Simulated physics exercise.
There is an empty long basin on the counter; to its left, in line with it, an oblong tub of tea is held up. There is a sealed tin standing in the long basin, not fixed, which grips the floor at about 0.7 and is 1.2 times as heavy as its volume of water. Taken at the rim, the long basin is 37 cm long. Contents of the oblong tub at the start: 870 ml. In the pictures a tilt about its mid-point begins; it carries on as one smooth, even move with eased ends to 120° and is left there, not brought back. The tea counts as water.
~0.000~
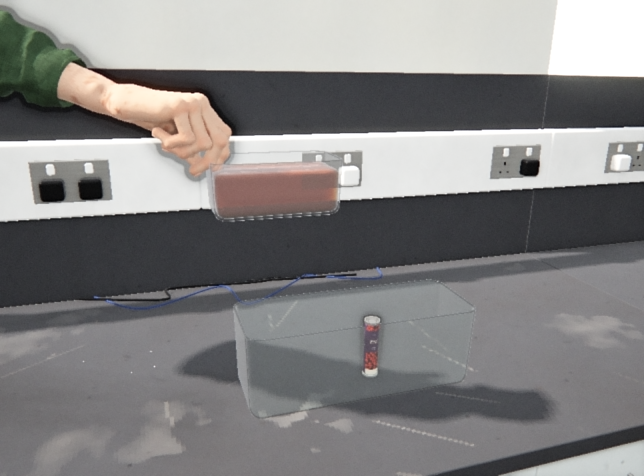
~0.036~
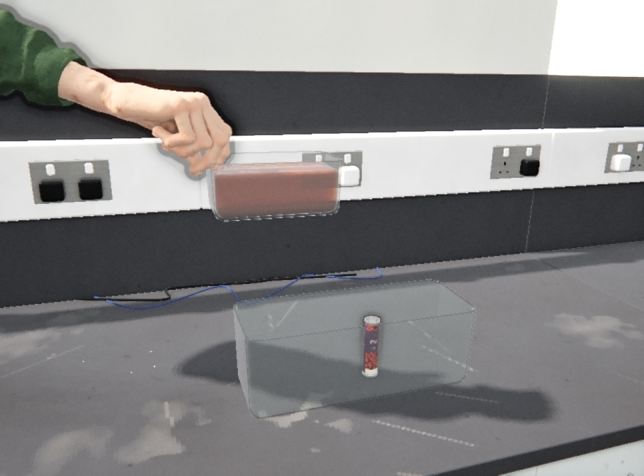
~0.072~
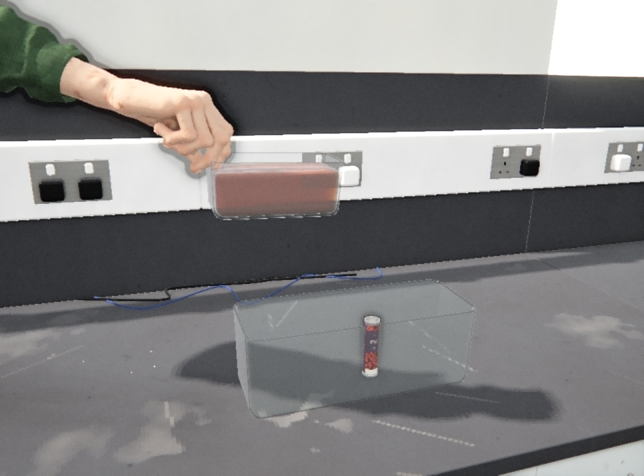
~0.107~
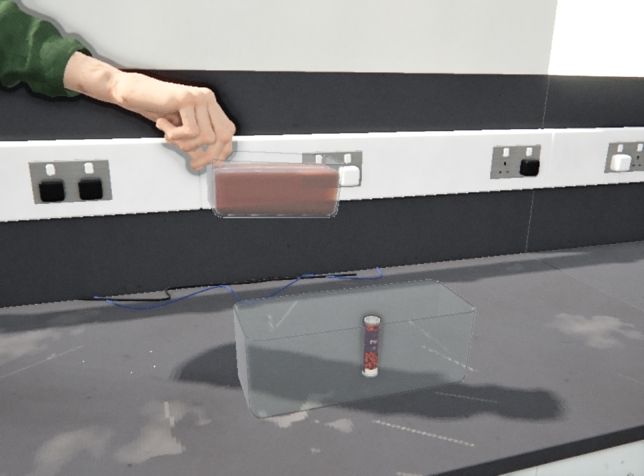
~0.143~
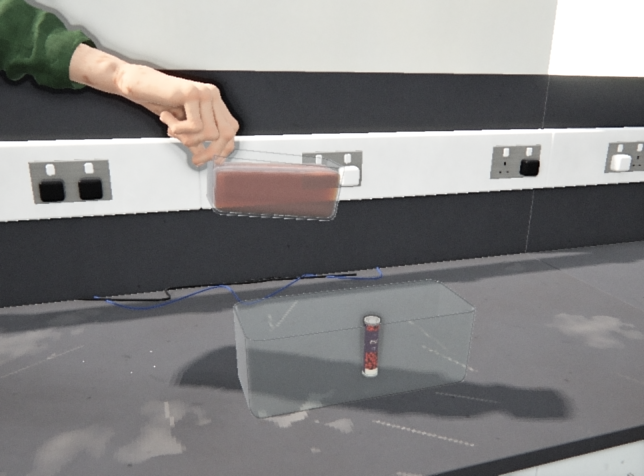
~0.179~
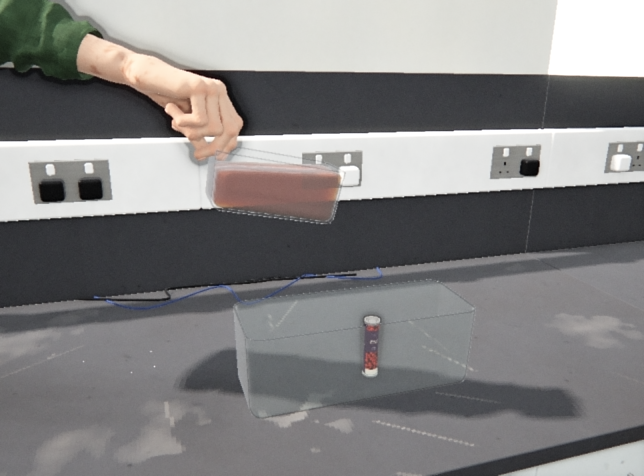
The video shows a hand in a green sleeve at a clear oblong tub of reddish-brown liquid, above a counter with an empty transparent basin and a small tin. The tub gradually tilts slightly, its right end dipping.
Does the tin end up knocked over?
No.
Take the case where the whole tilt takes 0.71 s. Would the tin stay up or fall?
In that case the tin overturns.
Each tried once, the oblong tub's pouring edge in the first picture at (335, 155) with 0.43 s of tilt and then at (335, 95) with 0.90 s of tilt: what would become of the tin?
In the first try it comes down; in the second it remains standing.
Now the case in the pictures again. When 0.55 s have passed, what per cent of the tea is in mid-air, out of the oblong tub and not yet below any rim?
Roughly 58 percent.
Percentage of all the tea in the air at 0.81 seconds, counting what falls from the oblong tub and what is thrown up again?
Roughly 6 %.
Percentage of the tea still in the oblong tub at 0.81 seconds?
I'd estimate some 2 per cent.
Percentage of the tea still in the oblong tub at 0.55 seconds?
About 30 per cent.
Then, 0.55 s in, the tilt is 80° and 31 per cent is still to pour; the tin stands where it began.
Then, 0.81 s in, the tilt is 117° and 2 per cent is still to pour; the tin stands where it began.
Then, 1.10 s in, the tilt is 120° and 0 per cent is still to pour; the tin stands where it began.
Then, 1.40 s in, the tilt is 120° and 0 per cent is still to pour; the tin stands where it began.
Finally, the tin stands where it began.
